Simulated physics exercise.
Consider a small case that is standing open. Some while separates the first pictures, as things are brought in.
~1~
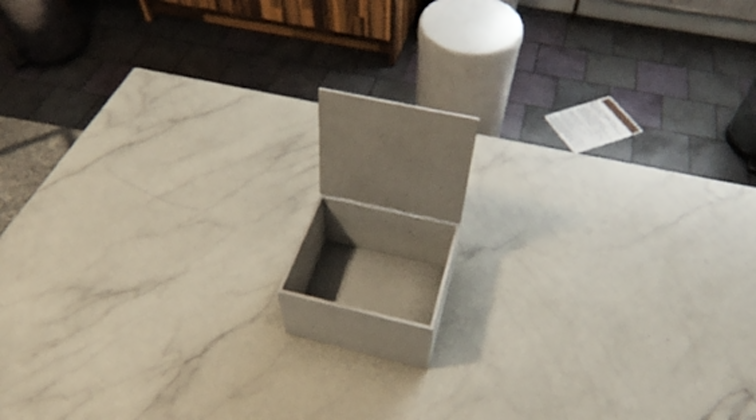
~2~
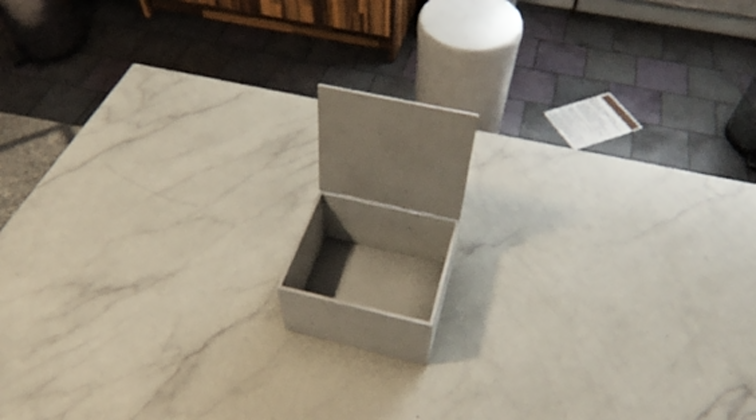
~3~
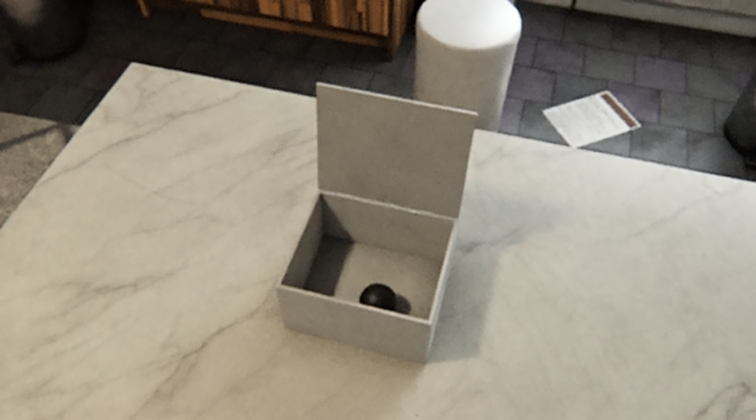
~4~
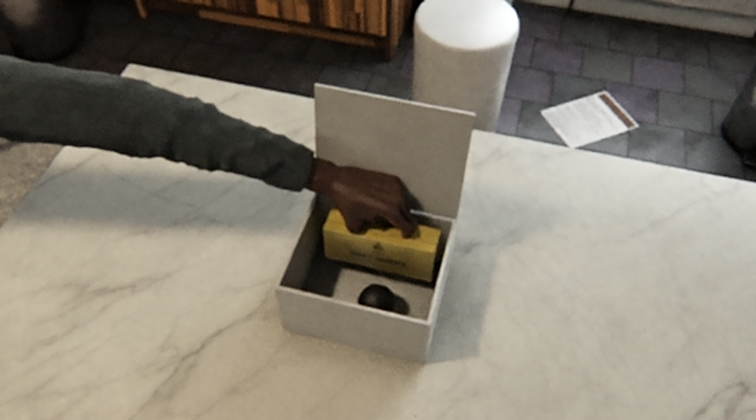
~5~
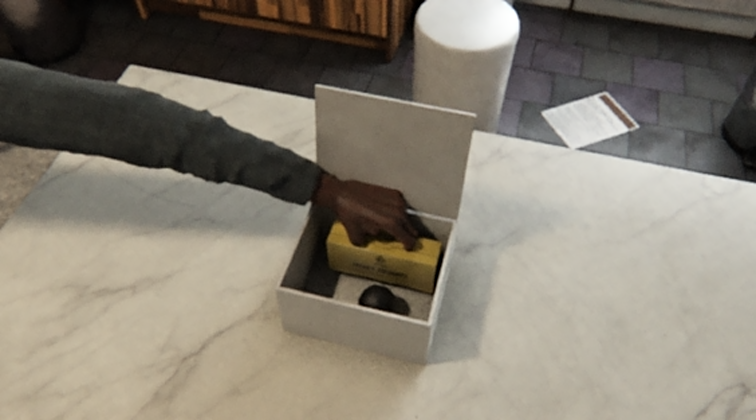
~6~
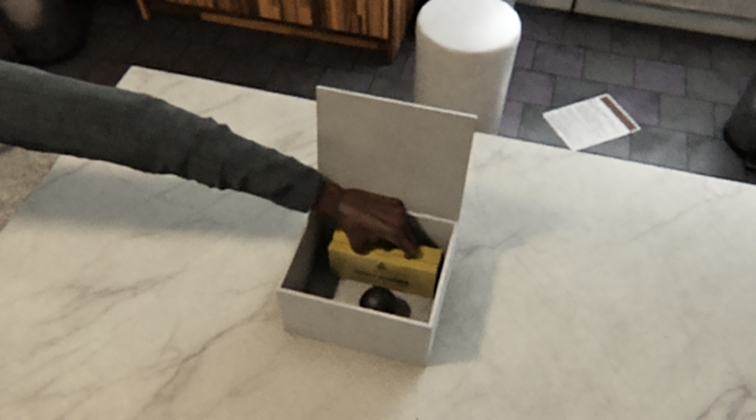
On a white marbled countertop, seen from above at a nearly still angle, a small pale grey box stands open, with a white cylinder behind it and a sheet of paper on the dark tiled floor at right. The box is empty at first, then a round black object is inside near its front. A dark-sleeved arm appears from the left, its hand holding a yellow carton at the back of the box and lowering it slightly.
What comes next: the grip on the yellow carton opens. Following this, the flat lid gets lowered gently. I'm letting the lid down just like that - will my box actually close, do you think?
Yes, it will close.
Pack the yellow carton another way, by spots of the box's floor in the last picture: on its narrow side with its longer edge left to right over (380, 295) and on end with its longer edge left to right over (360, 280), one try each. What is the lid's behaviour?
Case one: Lid goes down; case two: Lid stays raised.
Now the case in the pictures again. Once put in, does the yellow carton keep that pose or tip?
At the finish the yellow carton holds its orientation.
Then, 1.40 s later than the last frame, lid 72° above the rim.
Then, 2.00 s later than the last frame, lid 28° above the rim.
When it is over, lid shut; both as before. End places, in pixels of the last picture, yellow carton near (385, 263).
